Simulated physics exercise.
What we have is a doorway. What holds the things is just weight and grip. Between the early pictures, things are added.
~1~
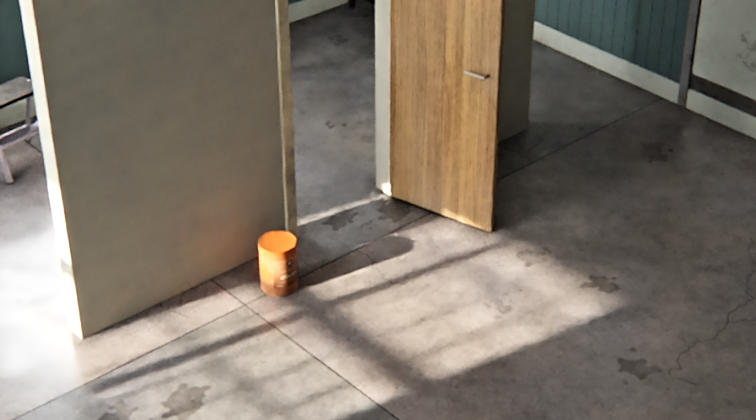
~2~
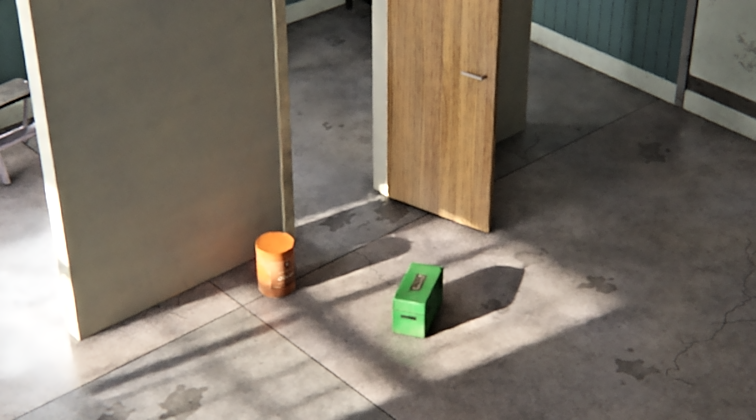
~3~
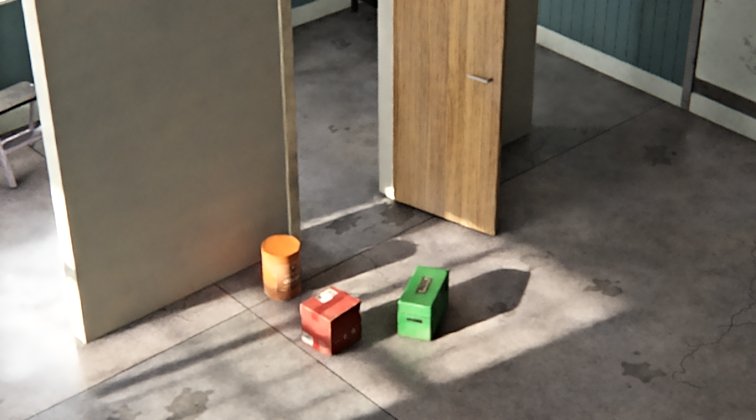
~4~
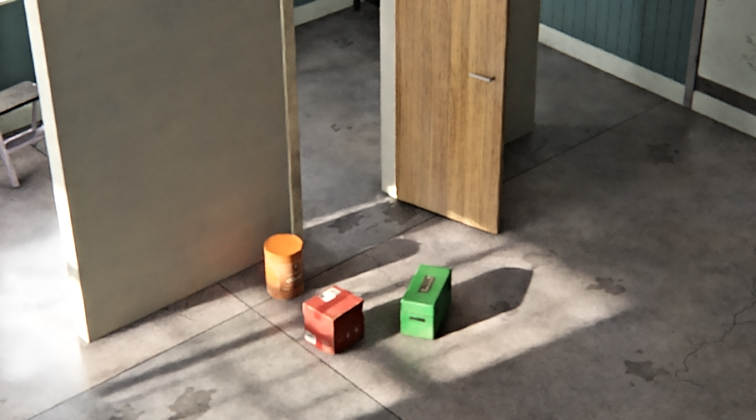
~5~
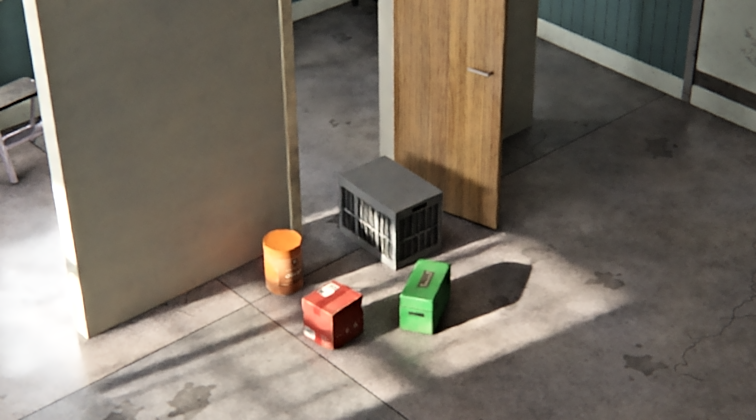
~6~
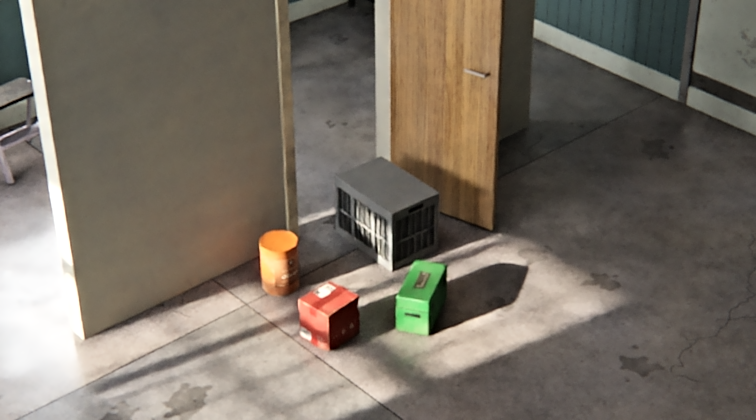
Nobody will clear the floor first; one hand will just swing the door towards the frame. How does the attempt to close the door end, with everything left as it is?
My guess: Door kept ajar.
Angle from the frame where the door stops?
Roughly 70°.
Then, 0.40 s on from there, door 93° open.
Then, 0.60 s on from there, door 79° open.
Then, 0.70 s on from there, door 73° open.
In the end, door 72° open; all 4 unmoved. At the end, from the last picture's camera, grey chest near (384, 213).
